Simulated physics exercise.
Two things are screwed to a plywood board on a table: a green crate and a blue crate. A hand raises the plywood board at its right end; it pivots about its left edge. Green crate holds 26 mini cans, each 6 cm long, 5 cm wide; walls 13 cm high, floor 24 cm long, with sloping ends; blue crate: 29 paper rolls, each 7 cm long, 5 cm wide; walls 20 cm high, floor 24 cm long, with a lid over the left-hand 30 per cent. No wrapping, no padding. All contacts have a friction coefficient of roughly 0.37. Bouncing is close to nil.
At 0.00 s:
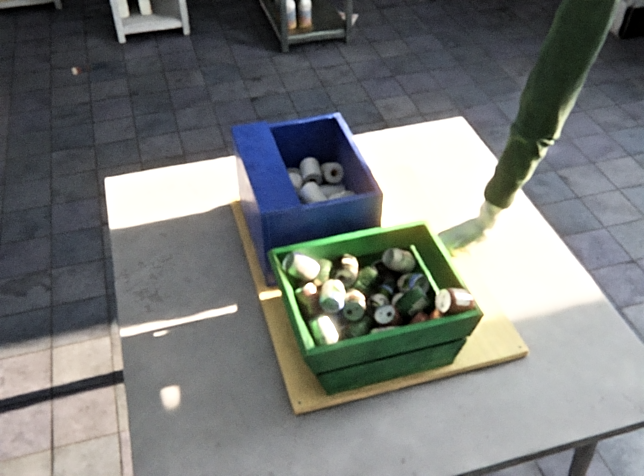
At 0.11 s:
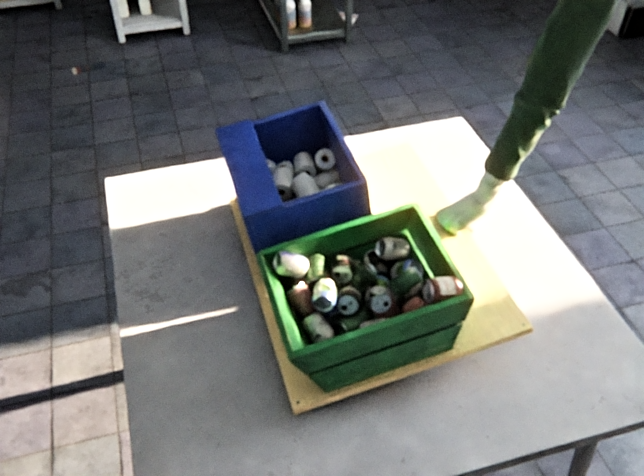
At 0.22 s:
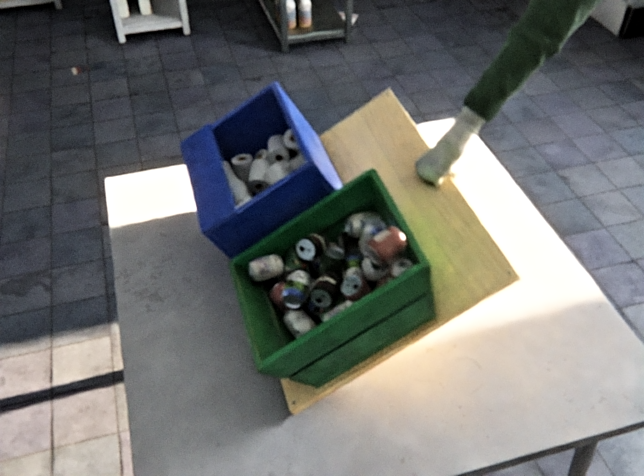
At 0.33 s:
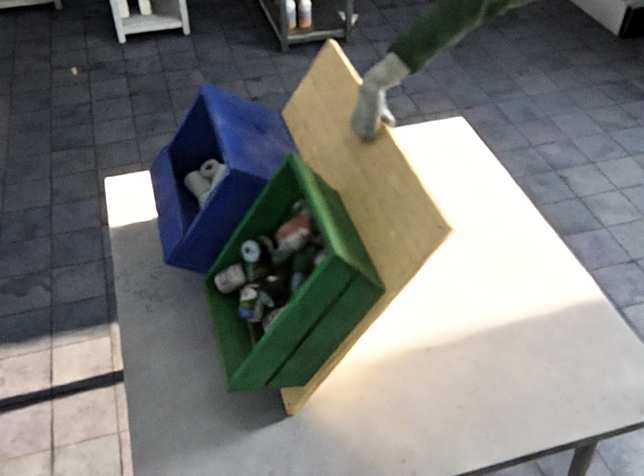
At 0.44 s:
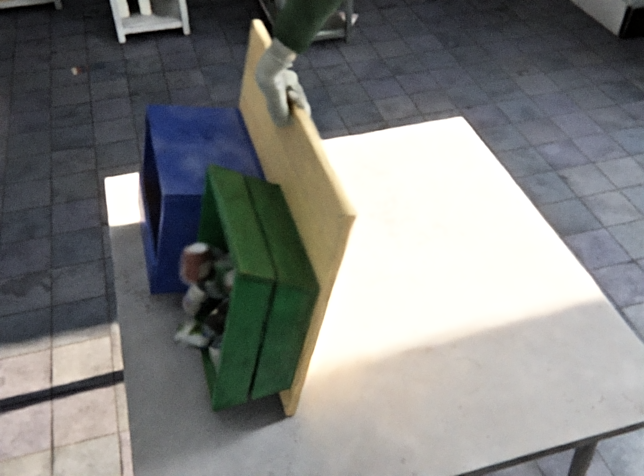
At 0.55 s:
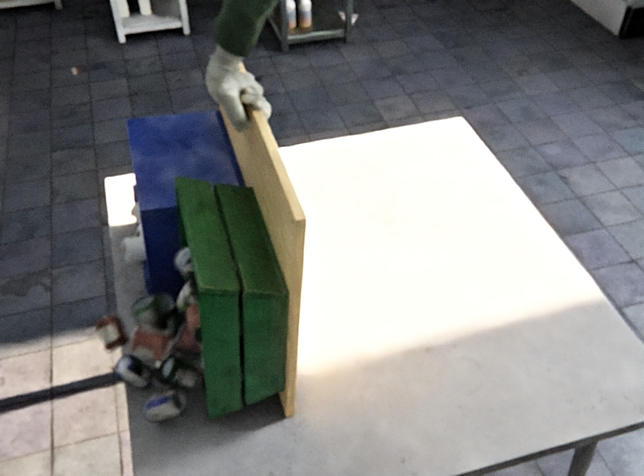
On a sunlit table, a gloved hand tilting up a board holding two crates, cans tumbling out of the green one.
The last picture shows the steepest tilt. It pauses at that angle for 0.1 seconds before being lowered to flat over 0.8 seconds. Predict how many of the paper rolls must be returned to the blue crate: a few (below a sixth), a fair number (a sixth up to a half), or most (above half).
A few.
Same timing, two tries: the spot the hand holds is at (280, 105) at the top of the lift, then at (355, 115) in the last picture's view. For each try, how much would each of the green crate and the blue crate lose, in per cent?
Green crate: 80 %, then 50 %; blue crate: 10 %, then 0 %.
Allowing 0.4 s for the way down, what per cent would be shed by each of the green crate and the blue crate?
Well, that would cost the green crate 100 per cent and the blue crate 10 per cent.
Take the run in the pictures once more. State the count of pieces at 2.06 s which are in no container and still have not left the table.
I'd guess near 8.
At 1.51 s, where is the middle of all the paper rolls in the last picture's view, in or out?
Centre approx. at (277, 222).
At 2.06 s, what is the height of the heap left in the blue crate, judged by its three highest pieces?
Some 13 centimetres up.
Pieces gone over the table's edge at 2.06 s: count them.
Estimate - about 18 in total.
After 0.79 s, tilt 79°; green crate 3 in, 23 out and blue crate 28 in, 1 out.
After 1.09 s, tilt 37°; green crate 2 in, 24 out and blue crate 27 in, 2 out.
After 1.51 s, tilt 0°; green crate 2 in, 24 out and blue crate 27 in, 2 out.
Final count (at 2.06 s), green crate 2 in, 24 out and blue crate 27 in, 2 out. Asked share, 2 of 29, 7 per cent.
